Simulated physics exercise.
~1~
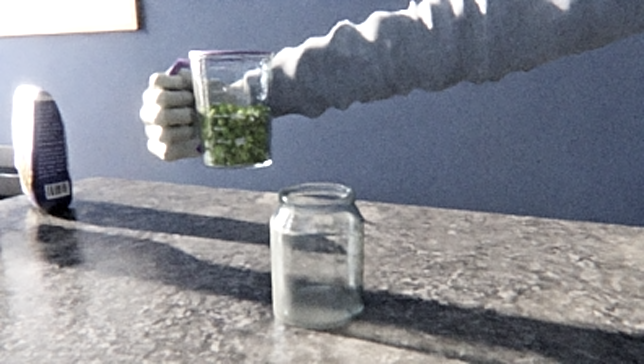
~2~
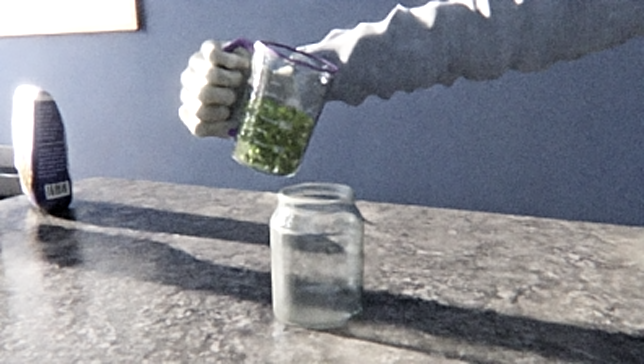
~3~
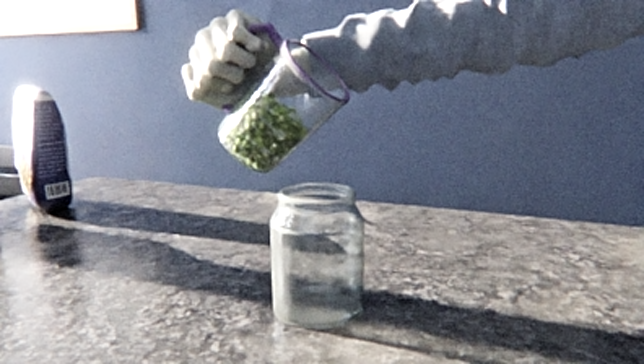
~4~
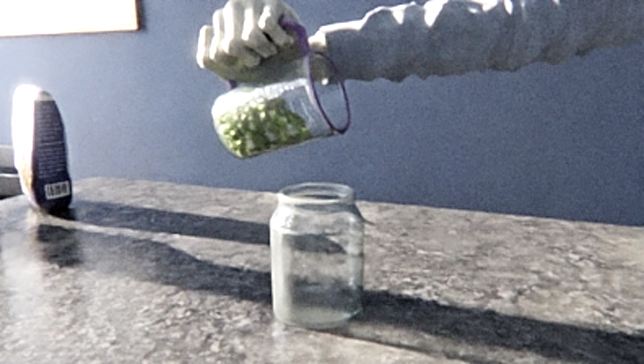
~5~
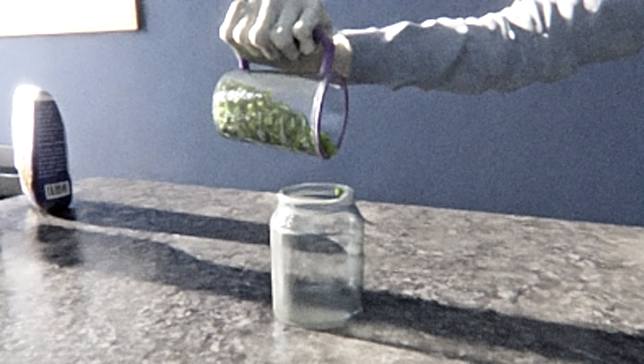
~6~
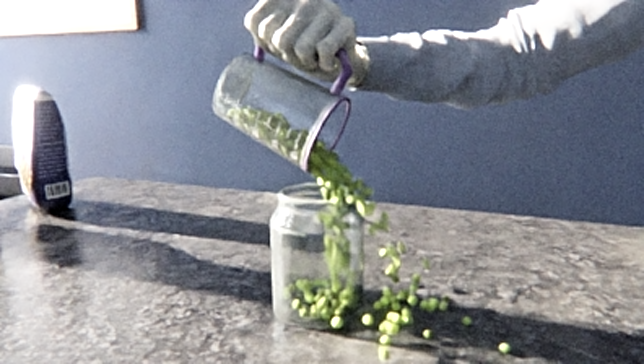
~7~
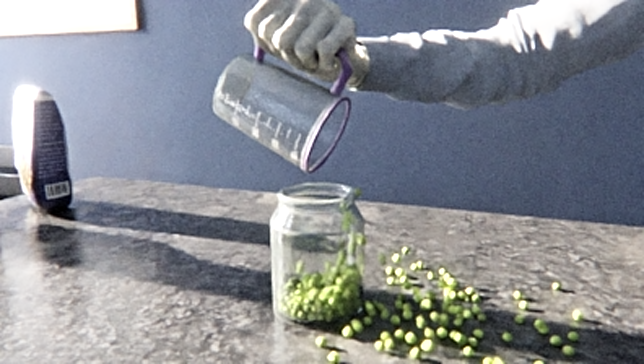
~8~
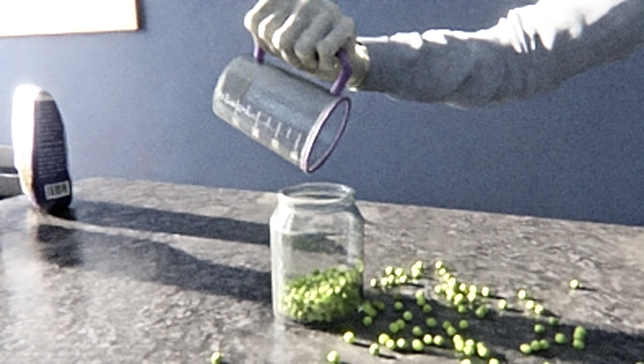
Green peas pour from a tilted clear cup, mostly into a jar, some scattering outside.
